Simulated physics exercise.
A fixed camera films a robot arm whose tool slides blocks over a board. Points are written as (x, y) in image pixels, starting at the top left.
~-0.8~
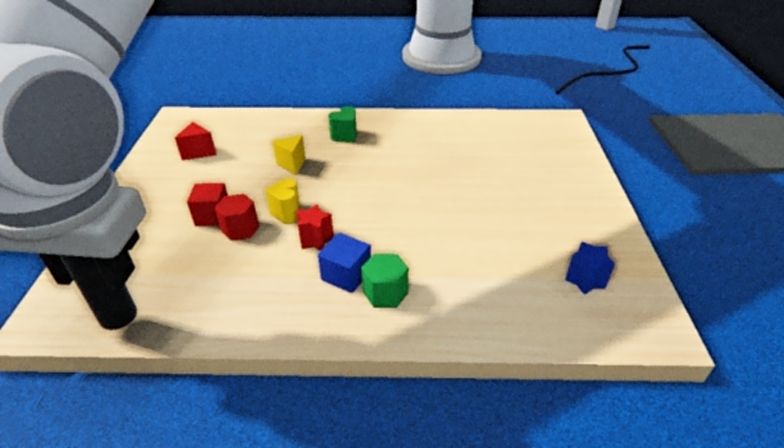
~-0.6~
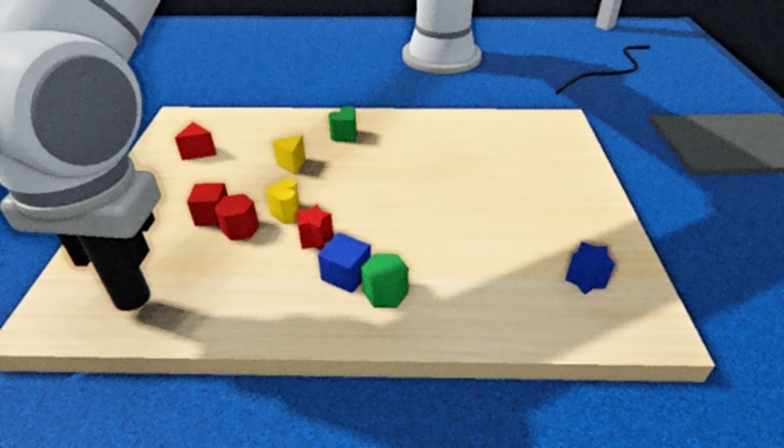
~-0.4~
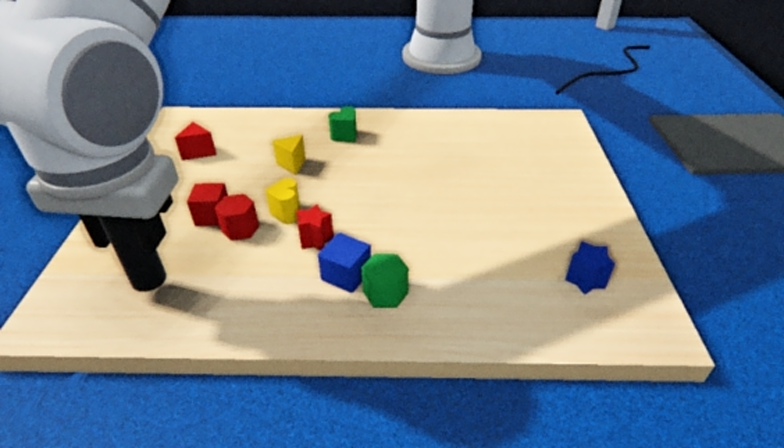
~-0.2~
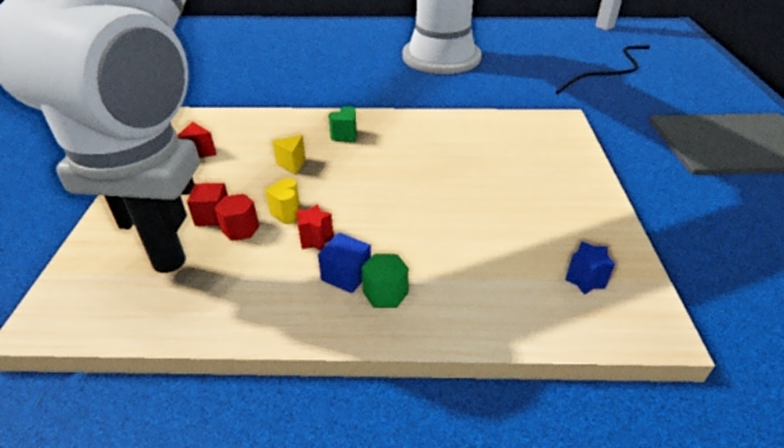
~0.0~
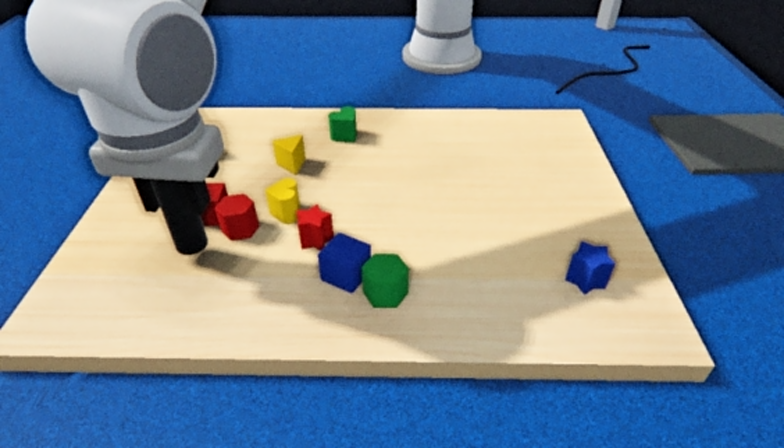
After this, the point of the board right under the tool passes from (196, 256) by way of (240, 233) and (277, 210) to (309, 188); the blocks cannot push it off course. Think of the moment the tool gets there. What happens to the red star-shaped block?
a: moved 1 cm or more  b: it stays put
Choice b: It stays put.
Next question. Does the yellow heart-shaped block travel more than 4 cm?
Yes, it checks out.
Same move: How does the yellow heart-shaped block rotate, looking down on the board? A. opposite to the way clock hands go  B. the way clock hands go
Correct choice: B.
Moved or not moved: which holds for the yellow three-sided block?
Once the tool is done, the yellow three-sided block is in a new spot.
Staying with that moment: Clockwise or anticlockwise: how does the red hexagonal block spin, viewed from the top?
Bird's-eye view: Counterclockwise.
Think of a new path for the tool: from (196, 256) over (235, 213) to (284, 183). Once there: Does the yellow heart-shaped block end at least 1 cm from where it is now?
Yes, it checks out.
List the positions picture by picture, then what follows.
The first frame shows tool's lower end at (119, 317); red hexagonal block at (234, 204); yellow heart-shaped block at (283, 188); yellow three-sided block at (289, 142); red star-shaped block at (313, 215).
The second frame shows tool at (133, 299); blocks still.
The third frame shows tool at (149, 280); blocks still.
The fourth frame shows tool at (169, 262); blocks still.
The fifth frame shows tool at (192, 245); red hexagonal block at (234, 204); yellow heart-shaped block at (283, 188); yellow three-sided block at (289, 142); red star-shaped block at (313, 215).
What follows on the original path. One third of the way, tool at (238, 222); red hexagonal block at (255, 189), turned 20° anticlockwise; yellow heart-shaped block at (288, 186), turned 25° clockwise.
Two thirds of the way, tool at (275, 199); red hexagonal block at (282, 167), turned 50° anticlockwise; yellow heart-shaped block at (304, 179), turned 65° clockwise.
At the end, tool at (308, 178); red hexagonal block at (305, 148), turned 70° anticlockwise; yellow heart-shaped block at (336, 169), turned 120° clockwise; yellow three-sided block at (290, 136), turned 50° anticlockwise; red star-shaped block still.
